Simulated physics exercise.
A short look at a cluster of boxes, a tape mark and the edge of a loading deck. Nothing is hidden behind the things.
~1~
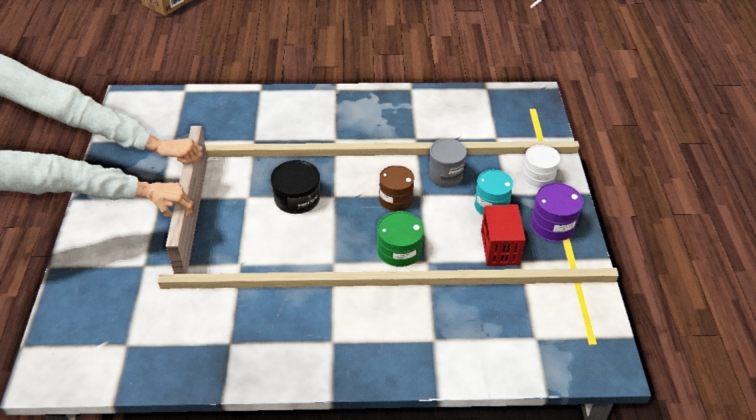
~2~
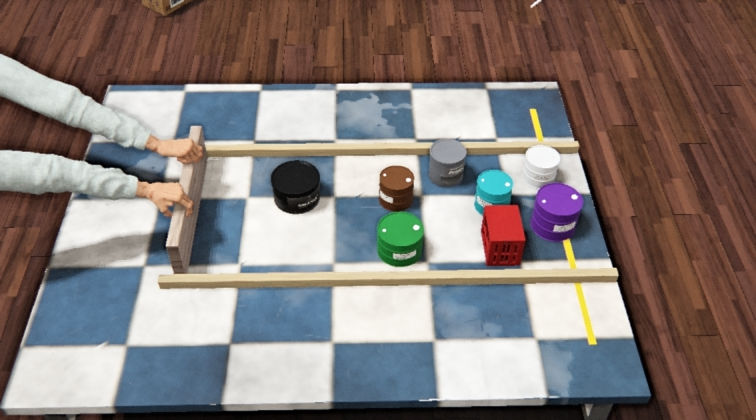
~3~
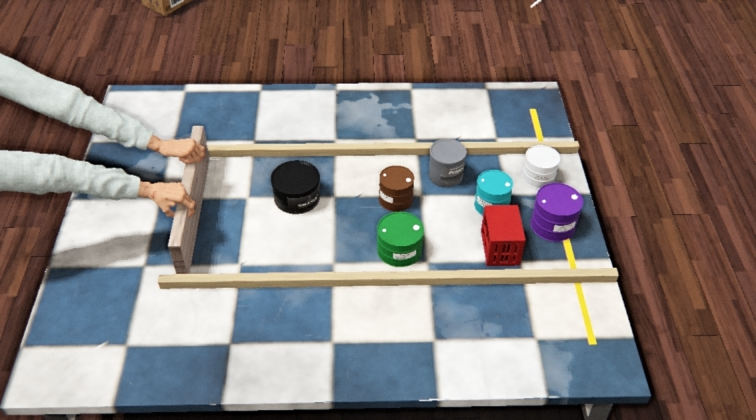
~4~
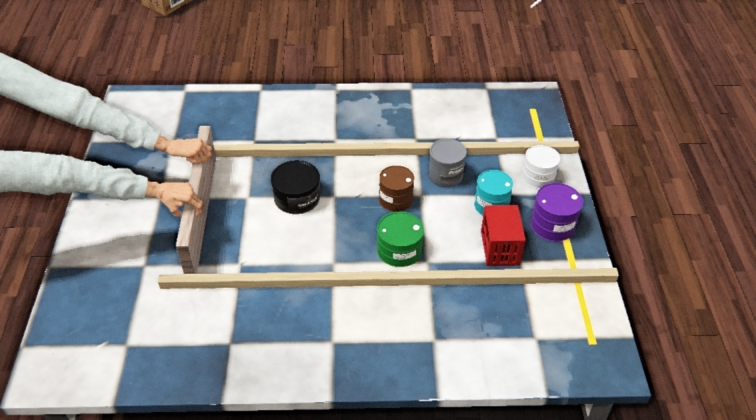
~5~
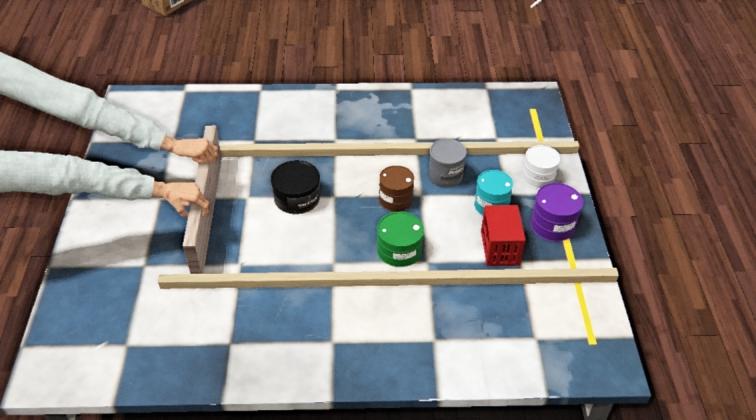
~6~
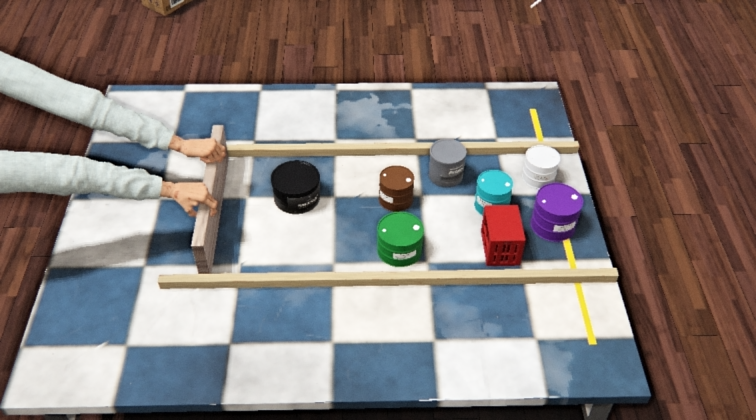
To begin with, two hands grip an upright plank at the left of a checkered table, with a black pail, several coloured canisters and a red crate between two wooden rails. The hands then slide the plank slightly right toward the pail, while the pail, canisters and crate stay still.
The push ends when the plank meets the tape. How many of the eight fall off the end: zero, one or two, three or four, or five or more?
The number that fall off is five or more.
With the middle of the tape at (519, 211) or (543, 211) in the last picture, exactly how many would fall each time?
Try by try, 2 and 4.
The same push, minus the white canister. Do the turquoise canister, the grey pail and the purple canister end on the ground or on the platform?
The turquoise canister is lost; the grey pail holds on; the purple canister drops off.
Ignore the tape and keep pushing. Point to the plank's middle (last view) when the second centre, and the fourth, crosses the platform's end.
Near (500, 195) and (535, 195).
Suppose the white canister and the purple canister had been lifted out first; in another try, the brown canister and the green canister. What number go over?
It would be 3 and 3.
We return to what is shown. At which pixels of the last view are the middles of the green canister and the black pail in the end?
First (594, 240), then (580, 183).
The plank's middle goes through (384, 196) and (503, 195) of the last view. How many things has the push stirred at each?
3 and 8.
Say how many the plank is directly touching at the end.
The number is 3.
Early on, none off yet; purple canister at rest near (556, 212); white canister at rest near (541, 167); red crate at rest near (502, 236).
Finally, the number that fall off is five or more; lost, brown canister, turquoise canister, red crate, white canister and purple canister.
